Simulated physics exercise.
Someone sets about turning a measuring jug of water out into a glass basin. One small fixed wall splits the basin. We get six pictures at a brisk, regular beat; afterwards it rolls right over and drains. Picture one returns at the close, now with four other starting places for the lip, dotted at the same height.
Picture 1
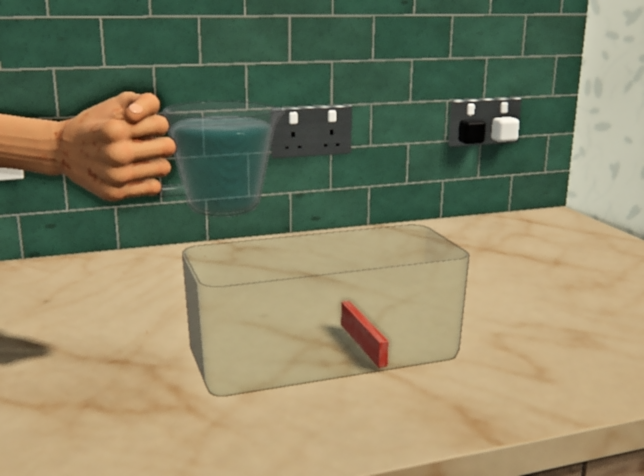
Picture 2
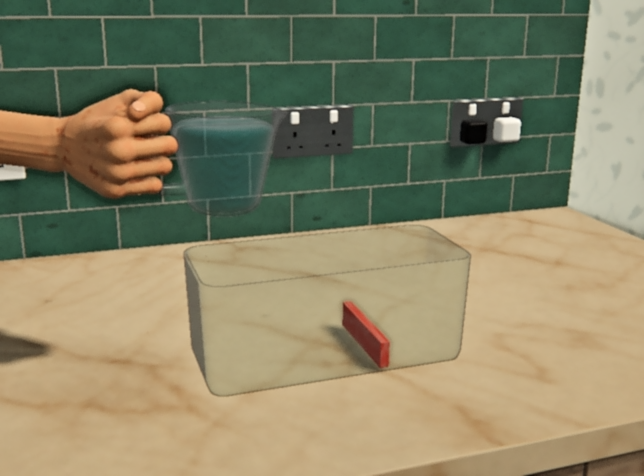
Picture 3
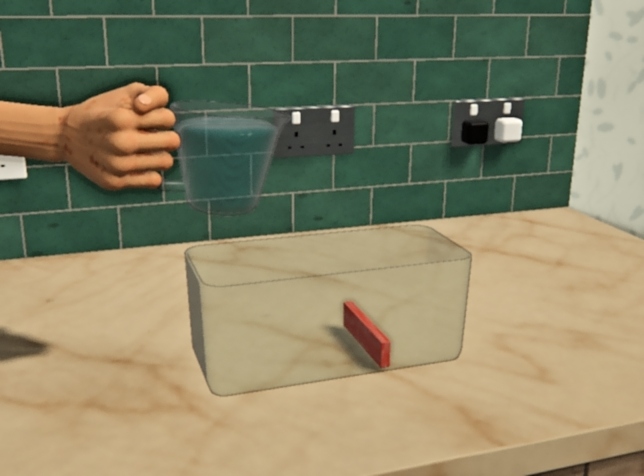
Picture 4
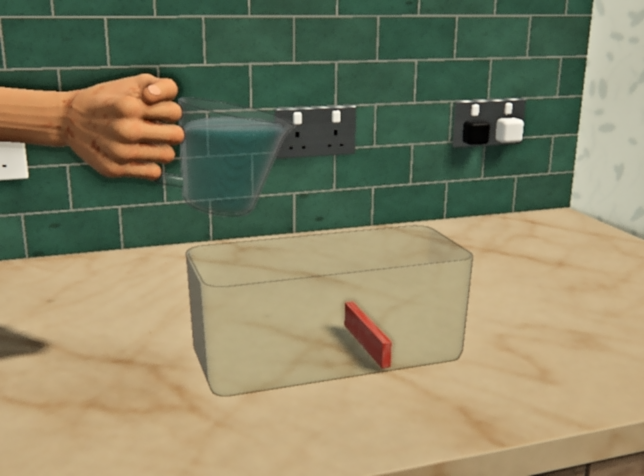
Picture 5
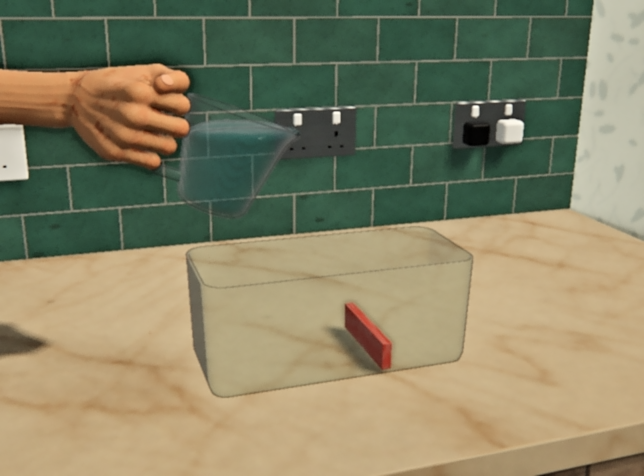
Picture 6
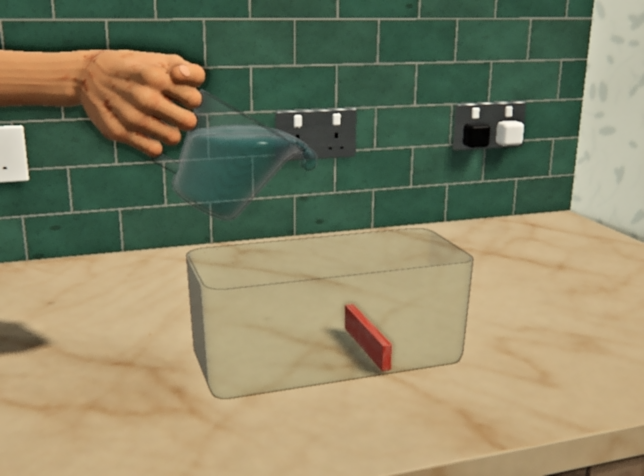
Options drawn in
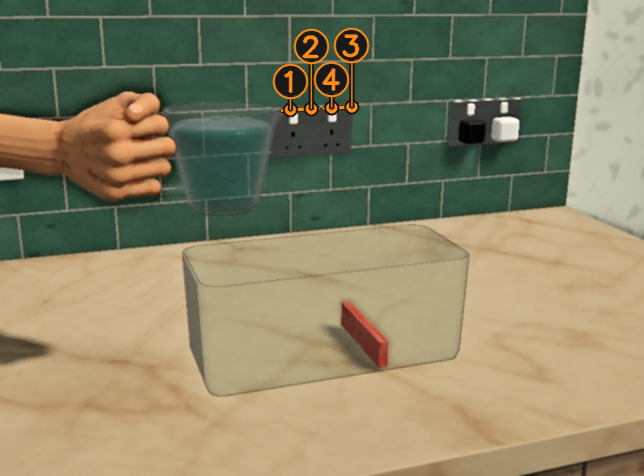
A hand held a clear jug of bluish water above a glass basin with a small red block in it, then gradually tilted the jug rightward until water began slipping over its lip.
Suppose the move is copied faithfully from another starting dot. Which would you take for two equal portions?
Best: 2.
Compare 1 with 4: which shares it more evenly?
4.
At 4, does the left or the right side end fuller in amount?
The right one.
On the marked copy, 1 at (290, 109); 2 at (311, 108); 3 at (351, 107); 4 at (331, 107).
With 1, about 81 % ends left of the wall and 19 % right of it.
With 2, about 47 % ends left of the wall and 53 % right of it.
With 3, about 30 % ends left of the wall and 69 % right of it.
With 4, about 32 % ends left of the wall and 68 % right of it.
